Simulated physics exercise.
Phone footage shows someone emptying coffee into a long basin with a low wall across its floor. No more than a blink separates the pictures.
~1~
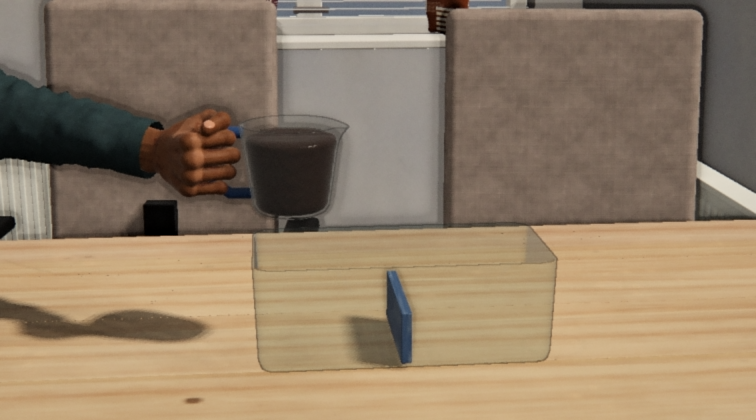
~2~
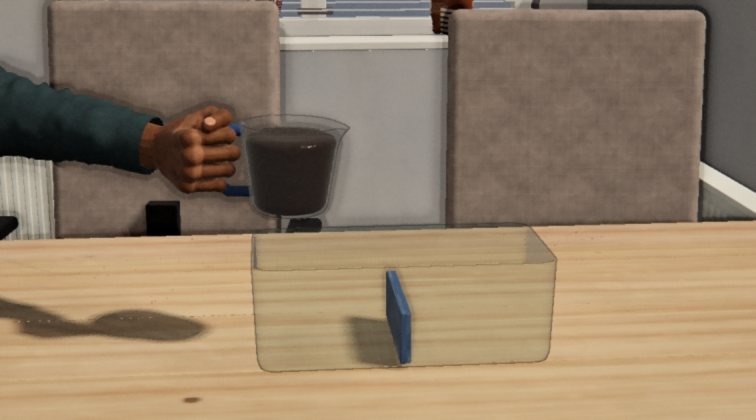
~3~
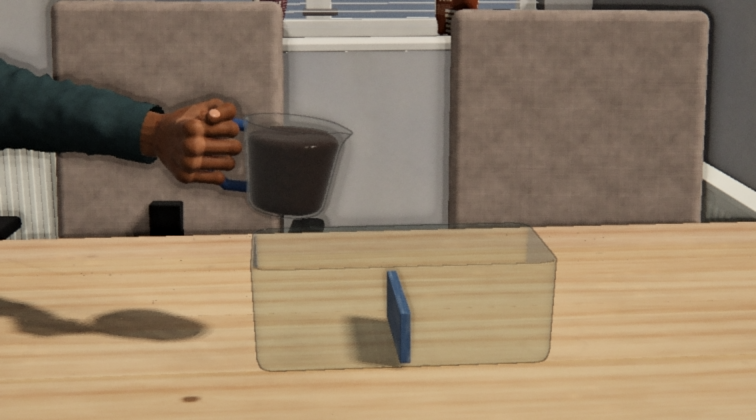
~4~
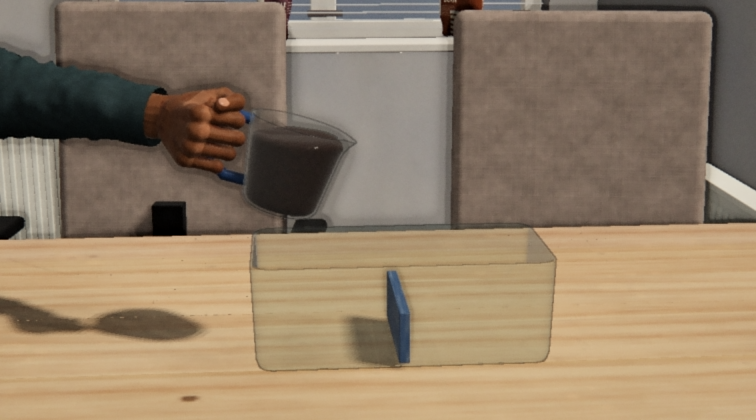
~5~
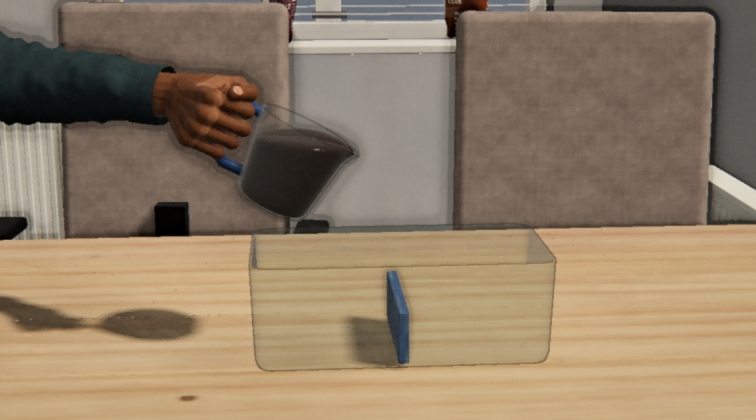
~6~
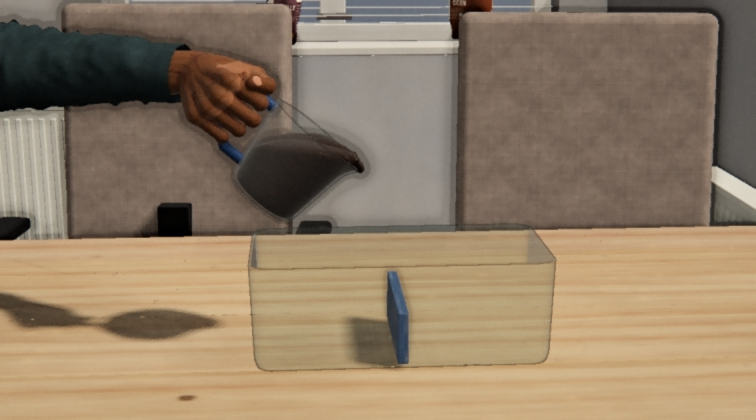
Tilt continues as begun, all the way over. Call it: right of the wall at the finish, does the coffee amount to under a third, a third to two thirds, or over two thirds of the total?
Under a third of the total.
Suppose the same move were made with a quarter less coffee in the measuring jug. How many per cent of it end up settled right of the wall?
Roughly 5 in a hundred.
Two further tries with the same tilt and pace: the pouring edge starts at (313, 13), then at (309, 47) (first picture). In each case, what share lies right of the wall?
It comes out at around 10 percent and then around 5 percent.
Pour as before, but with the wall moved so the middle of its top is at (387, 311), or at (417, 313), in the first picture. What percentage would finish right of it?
Well, it's close to 40 per cent for the first one, then 15 per cent for the other.
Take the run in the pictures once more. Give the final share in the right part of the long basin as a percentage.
Close to 20 per cent.
A moment on, the measuring jug is tipped right over and 26 per cent is still to pour, 41 is left of the wall and 17 right of it.
Next, the measuring jug is tipped right over and 1 per cent is still to pour, 80 is left of the wall and 16 right of it.
Then the measuring jug is tipped right over and 0 per cent is still to pour, 79 is left of the wall and 19 right of it.
Later the measuring jug is tipped right over and 0 per cent is still to pour, 79 is left of the wall and 20 right of it.
Finally, 79 per cent lies left of the wall, 20 right of it and 2 outside.
